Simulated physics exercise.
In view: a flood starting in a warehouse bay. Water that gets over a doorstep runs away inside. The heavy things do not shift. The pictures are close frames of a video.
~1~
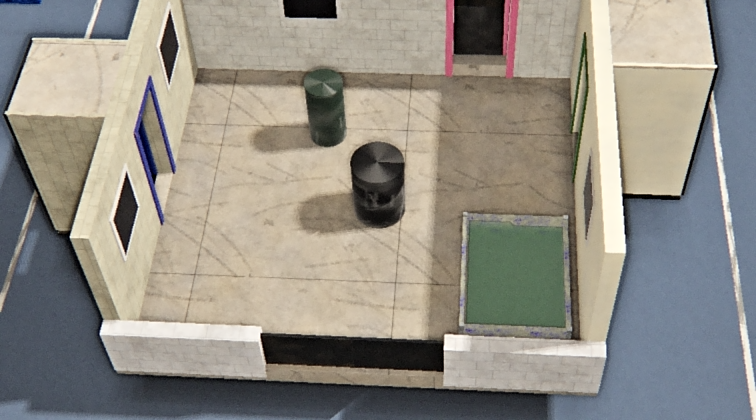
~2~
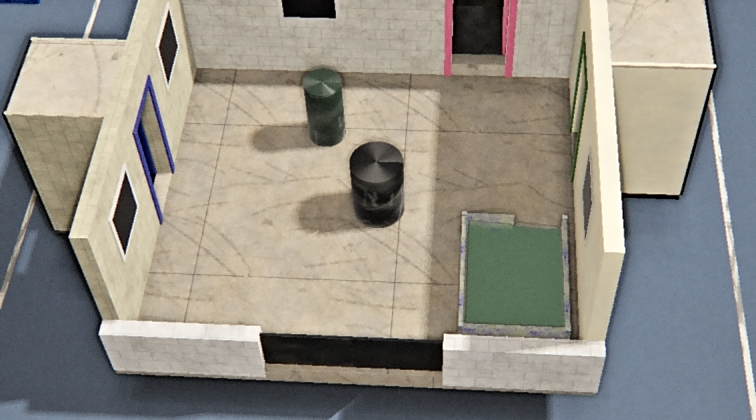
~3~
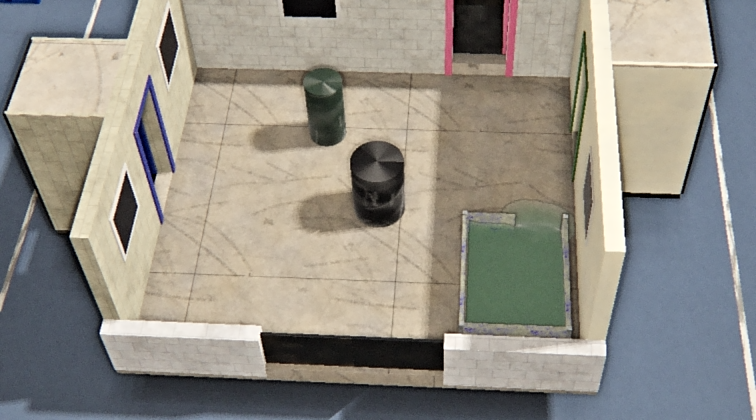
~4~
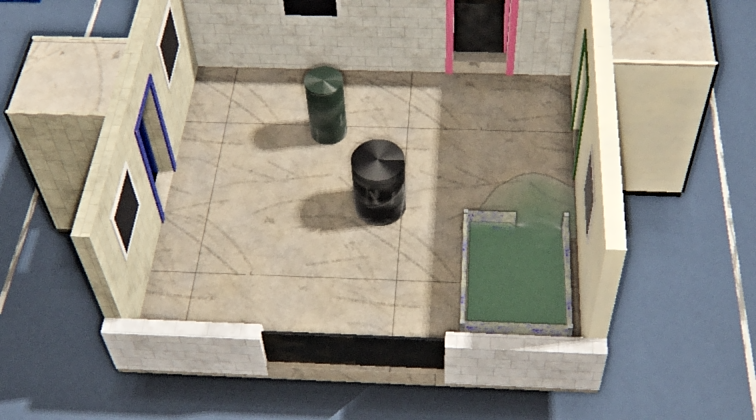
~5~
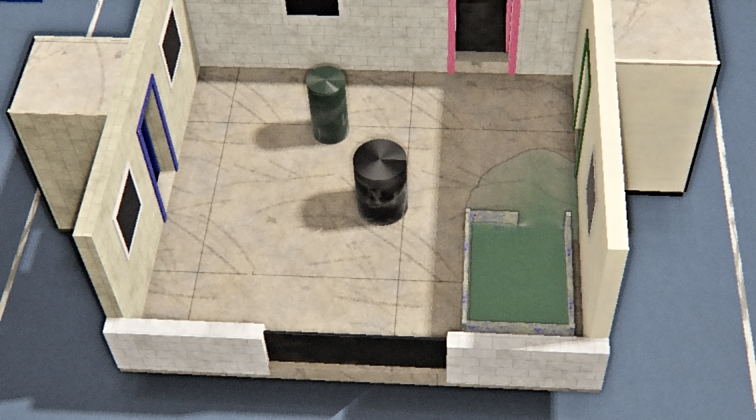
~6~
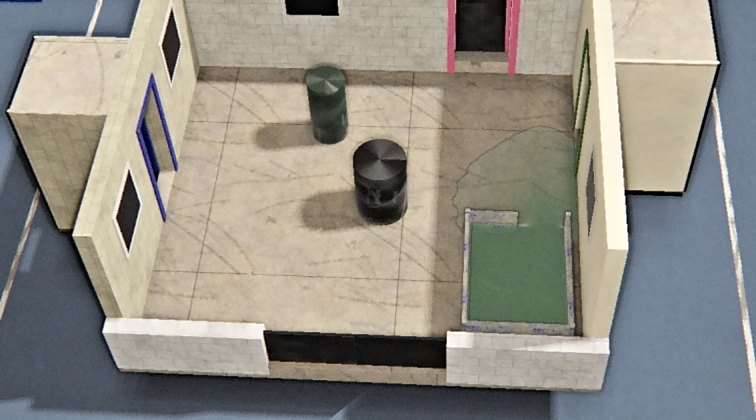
A green tank's far wall opens and green liquid spreads out across the bay floor.
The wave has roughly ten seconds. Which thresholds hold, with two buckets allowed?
The blue door stays under that; the pink door stays under that; the green door takes more than that.
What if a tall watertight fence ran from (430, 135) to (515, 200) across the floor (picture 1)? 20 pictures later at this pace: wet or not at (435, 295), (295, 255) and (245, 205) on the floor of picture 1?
In turn: No water, not flooded, clear.
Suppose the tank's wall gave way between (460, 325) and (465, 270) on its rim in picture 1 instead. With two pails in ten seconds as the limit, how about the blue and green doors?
In short: The blue one goes over, the green one holds.
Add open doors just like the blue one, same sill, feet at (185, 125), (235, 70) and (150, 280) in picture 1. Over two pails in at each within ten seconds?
As listed: Lets more in, passes that mark, lets less in.
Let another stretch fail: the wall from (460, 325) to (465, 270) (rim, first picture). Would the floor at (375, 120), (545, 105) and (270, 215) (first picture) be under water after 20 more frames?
One after the other: Clear, dry, flooded.
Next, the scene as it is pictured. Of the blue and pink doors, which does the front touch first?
That is the one in pink.
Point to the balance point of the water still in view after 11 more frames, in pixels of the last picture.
Roughly at (520, 212).
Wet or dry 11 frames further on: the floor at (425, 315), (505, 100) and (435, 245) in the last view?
In that order: Clear, flooded, not flooded.
A moment on, water covers 20 % of the floor; the blue door not reached, the pink door not reached, the green door under two buckets in.
Next, water covers 25 % of the floor; the blue door not reached, the pink door wet at the sill, nothing in, the green door under two buckets in.
Then, water covers 30 % of the floor; the blue door not reached, the pink door wet at the sill, nothing in, the green door over two buckets in.
Later, water covers 55 % of the floor; the blue door wet at the sill, nothing in, the pink door wet at the sill, nothing in, the green door over two buckets in.
In the end, water covers 80 % of the floor; the blue door wet at the sill, nothing in, the pink door wet at the sill, nothing in, the green door over two buckets in.
